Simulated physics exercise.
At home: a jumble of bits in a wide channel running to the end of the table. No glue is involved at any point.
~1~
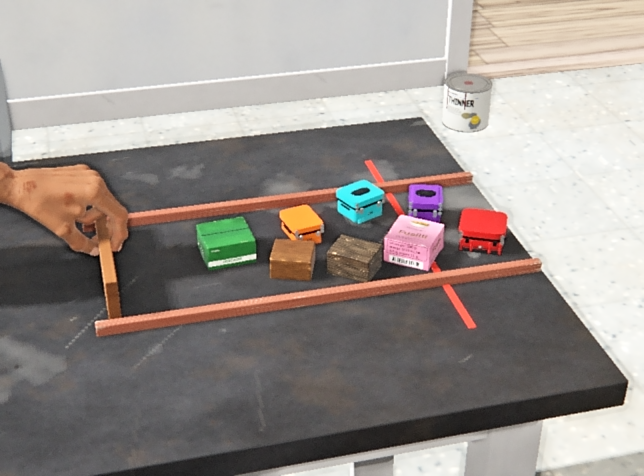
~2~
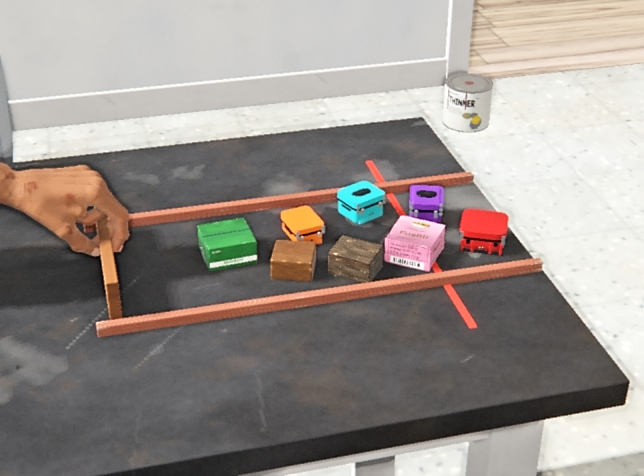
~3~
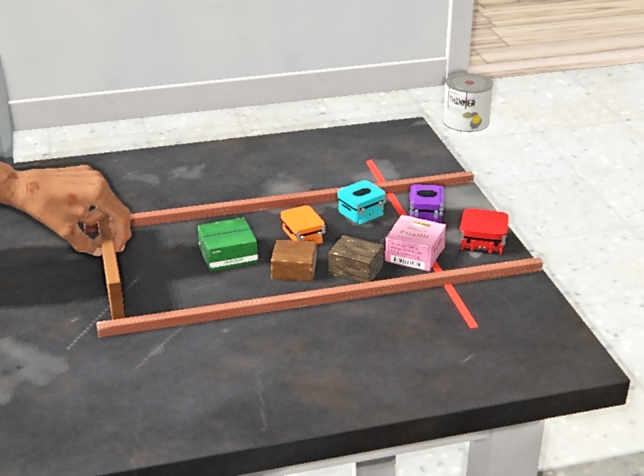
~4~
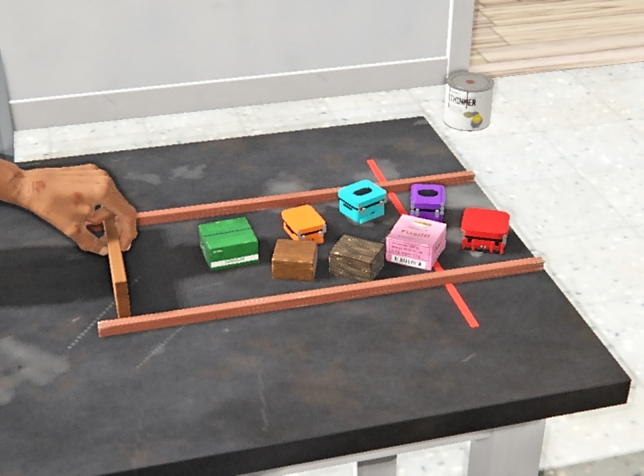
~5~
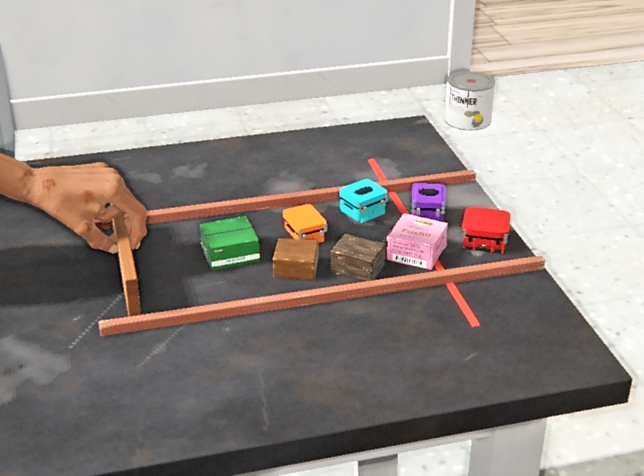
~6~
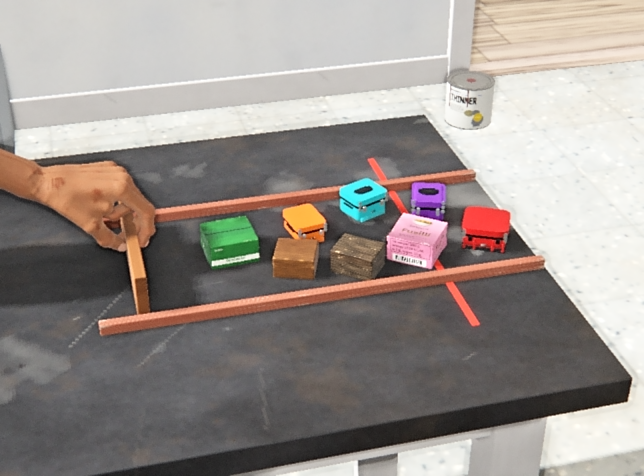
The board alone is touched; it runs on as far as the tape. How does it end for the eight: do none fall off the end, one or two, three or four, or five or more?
Most likely a single one or a pair will drop off.
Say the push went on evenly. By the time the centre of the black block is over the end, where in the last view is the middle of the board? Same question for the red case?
The black block gives roughly (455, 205), the red case roughly (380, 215).
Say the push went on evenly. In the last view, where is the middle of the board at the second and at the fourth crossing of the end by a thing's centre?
It sits near (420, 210), and then near (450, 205).
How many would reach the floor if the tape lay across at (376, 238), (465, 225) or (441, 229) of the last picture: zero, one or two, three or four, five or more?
In order, the falls would come to zero; 5 or more; either three or four.
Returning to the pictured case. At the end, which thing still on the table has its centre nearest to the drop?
That would be the purple case.
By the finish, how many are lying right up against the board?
Number in contact with it: 3.
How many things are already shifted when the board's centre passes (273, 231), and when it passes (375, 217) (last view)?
4, then 8.
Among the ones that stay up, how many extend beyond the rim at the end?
Result: 2.
A little later, none off yet; red case at rest near (486, 230); purple case at rest near (428, 205); pink box at rest near (417, 240).
Next, none off yet; red case at rest near (486, 230); purple case at rest near (428, 205); pink box at rest near (419, 239).
Later still, none off yet; red case shifted about its own width near (521, 229); purple case shifted about its own width near (457, 197); pink box shifted about its own width near (468, 226).
When it is over, the number that fall off is one or two; down, red case.
